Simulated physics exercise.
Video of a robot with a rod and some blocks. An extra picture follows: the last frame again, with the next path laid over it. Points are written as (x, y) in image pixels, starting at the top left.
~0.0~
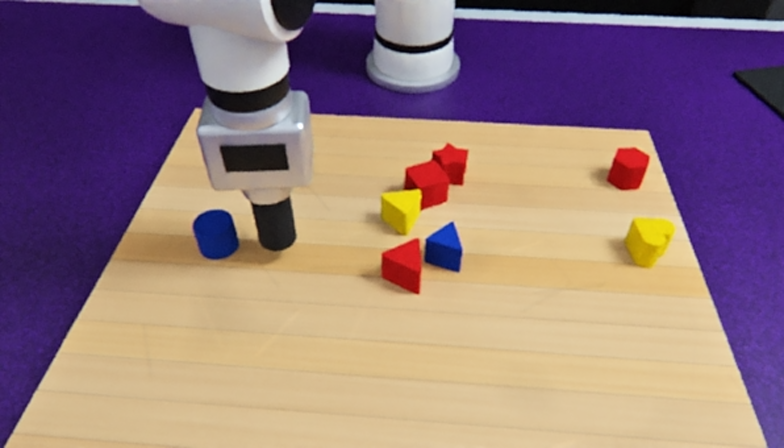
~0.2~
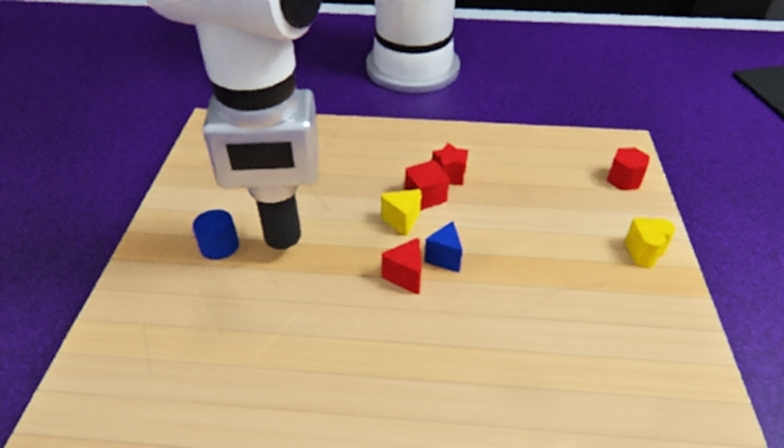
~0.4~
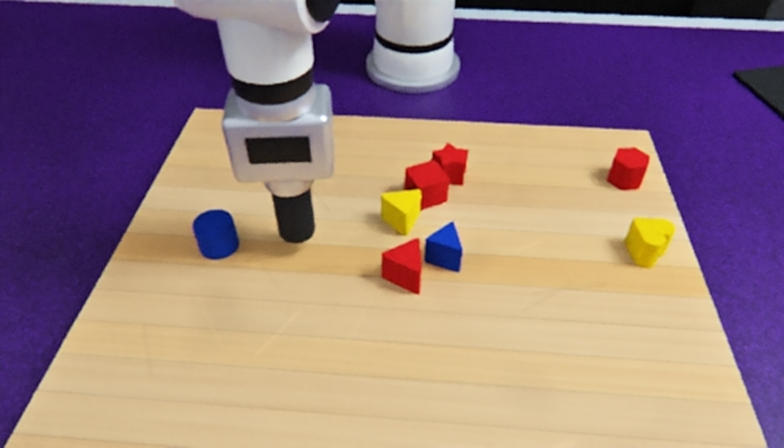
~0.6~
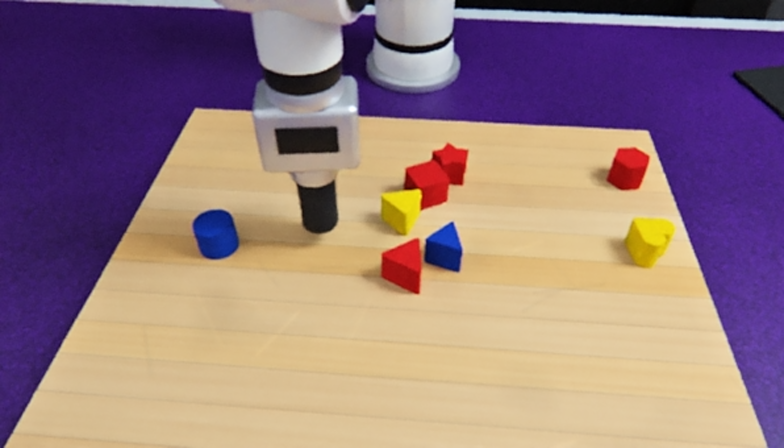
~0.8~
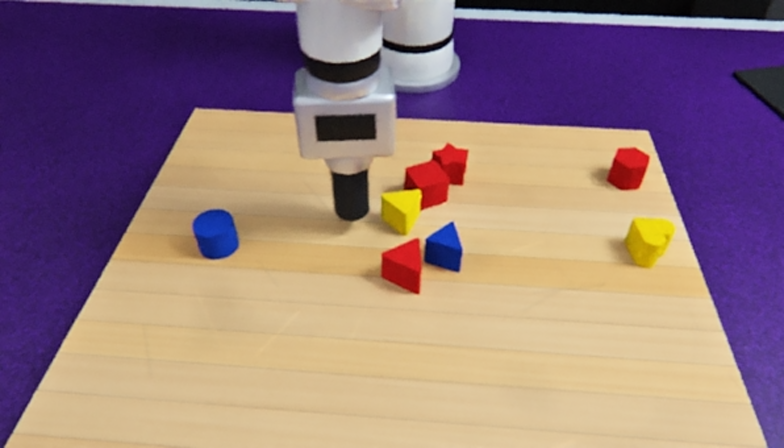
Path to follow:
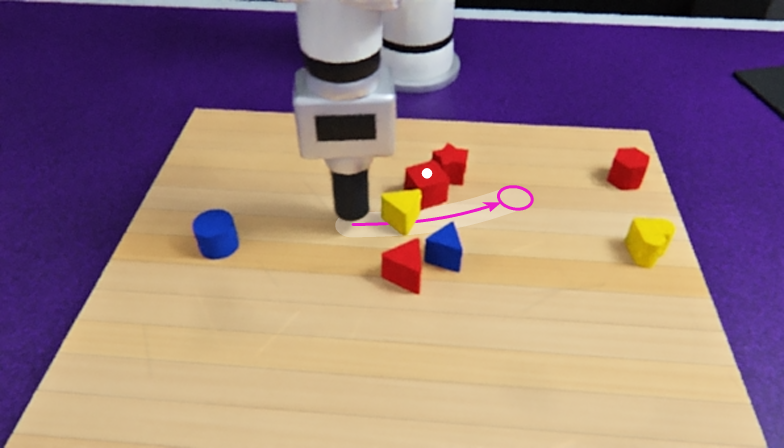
A light wooden board lies on a purple surface, seen from above and in front by a camera that stays still. A blue cylinder sits at left, red, yellow and blue blocks cluster near the middle, and a red block and a yellow one rest at right. The white robot arm moves its black rod rightward and slightly back, nearing the yellow triangle, while the blocks stay still.
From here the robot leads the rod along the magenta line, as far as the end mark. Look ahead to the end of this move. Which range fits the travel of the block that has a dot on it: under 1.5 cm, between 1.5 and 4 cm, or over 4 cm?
Range: 1.5 to 4 cm.
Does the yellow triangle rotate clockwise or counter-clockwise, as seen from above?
Turns clockwise.
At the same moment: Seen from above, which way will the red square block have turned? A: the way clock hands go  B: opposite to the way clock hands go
B - opposite to the way clock hands go.
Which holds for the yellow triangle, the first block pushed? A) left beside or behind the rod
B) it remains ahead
I choose B.
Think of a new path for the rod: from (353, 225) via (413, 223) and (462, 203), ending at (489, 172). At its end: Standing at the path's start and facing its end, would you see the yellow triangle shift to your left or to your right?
Displaced right.
Drawn move, from (353, 225) through (439, 218) to (515, 198); the dot is on the red square block.
On the path given first. One third of the way, rod at (413, 208); yellow triangle at (443, 195), turned 25° clockwise; red square block at (435, 172), turned 35° anticlockwise; red star at (452, 152).
Two thirds of the way, rod at (469, 198); yellow triangle at (498, 186), turned 30° clockwise; red square block at (444, 170), turned 80° anticlockwise; red star at (452, 149).
At the end, rod at (518, 184); yellow triangle at (549, 175), turned 45° clockwise; red square block at (444, 170), turned 80° anticlockwise; blue triangle still; red star at (452, 149).
